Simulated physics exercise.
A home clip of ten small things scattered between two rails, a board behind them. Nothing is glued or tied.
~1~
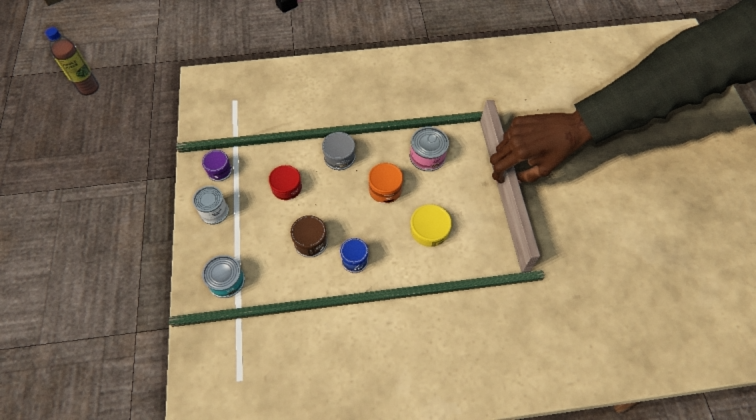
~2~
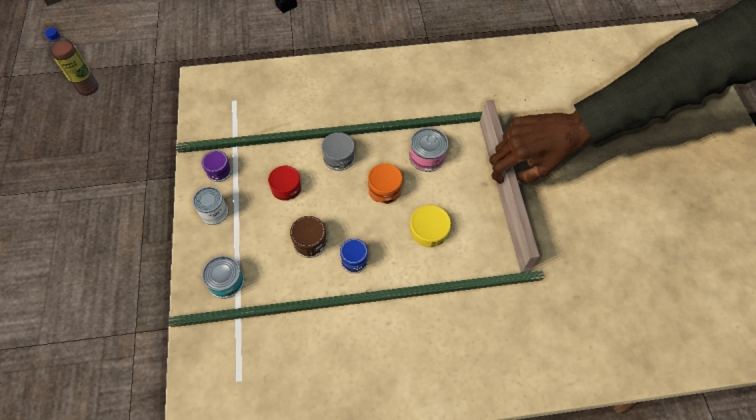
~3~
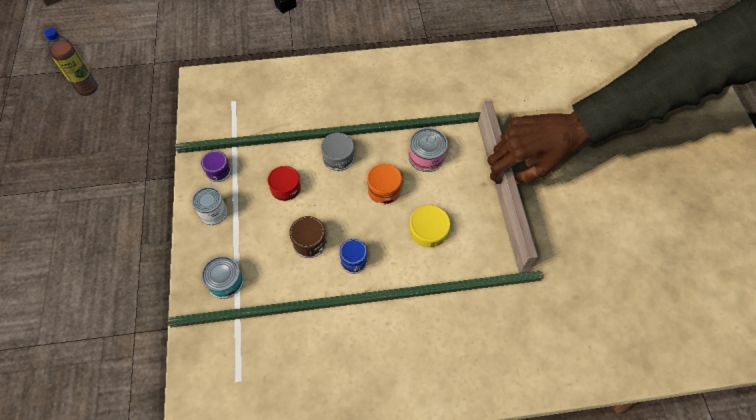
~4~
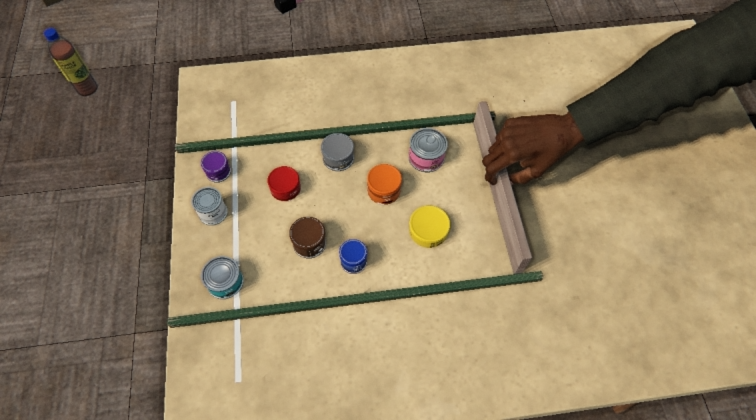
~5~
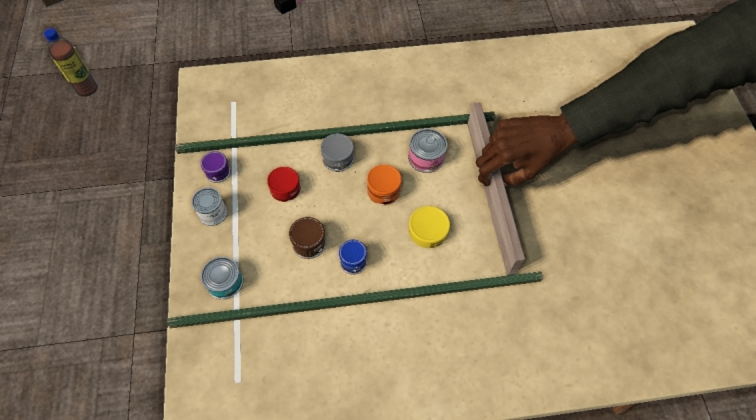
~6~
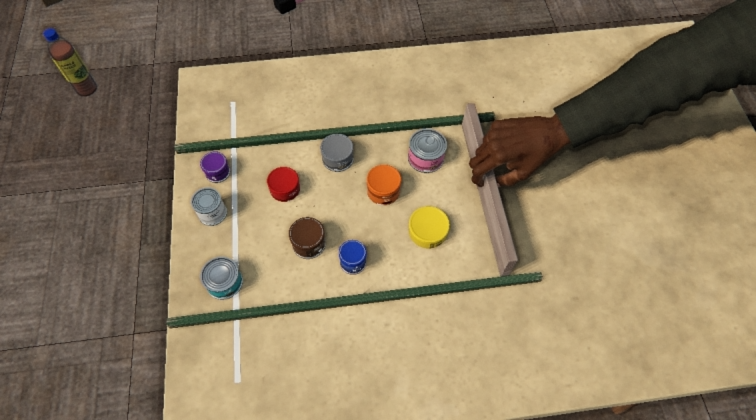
A hand slides a wooden board slightly left between two green rails toward scattered colourful pots.
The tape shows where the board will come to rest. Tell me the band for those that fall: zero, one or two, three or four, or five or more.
Outcome: The number that fall off is one or two.
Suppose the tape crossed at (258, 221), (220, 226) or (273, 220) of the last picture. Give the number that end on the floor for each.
The counts: 0, 3 and 0.
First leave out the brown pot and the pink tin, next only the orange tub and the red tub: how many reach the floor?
The counts: 0 and 0.
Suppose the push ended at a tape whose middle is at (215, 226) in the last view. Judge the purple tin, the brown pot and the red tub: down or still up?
The purple tin comes down; the brown pot tumbles off; the red tub comes down.
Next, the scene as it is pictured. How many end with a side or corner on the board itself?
In contact: 4.
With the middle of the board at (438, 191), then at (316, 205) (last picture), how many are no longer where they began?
The counts are 2 and 7.
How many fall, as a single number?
The count is 2.
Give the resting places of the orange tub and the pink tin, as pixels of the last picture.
The orange tub at (216, 213), the pink tin at (213, 181).
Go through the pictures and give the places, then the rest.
White tin (211, 205); purple tin (217, 166); turquoise pot (224, 277); board (507, 182); tape (237, 223), in the first picture.
Purple tin (217, 166); red tub (285, 183), in the second picture.
Turquoise pot (223, 277); grey tin (338, 152), in the third picture.
White tin (210, 206); blue tin (353, 257), in the fourth picture.
Purple tin (216, 167); brown pot (308, 238), in the fifth picture.
White tin (209, 207); purple tin (216, 167); turquoise pot (222, 278); board (487, 186); tape (235, 224), in the sixth picture.
Early on, none off yet; white tin at rest near (209, 207); purple tin at rest near (216, 167); turquoise pot at rest near (222, 278).
A while later, none off yet; white tin moving near (205, 209); purple tin travelled a little near (205, 168); turquoise pot at rest near (221, 279).
Finally, the number that fall off is one or two; lost, purple tin and white tin.
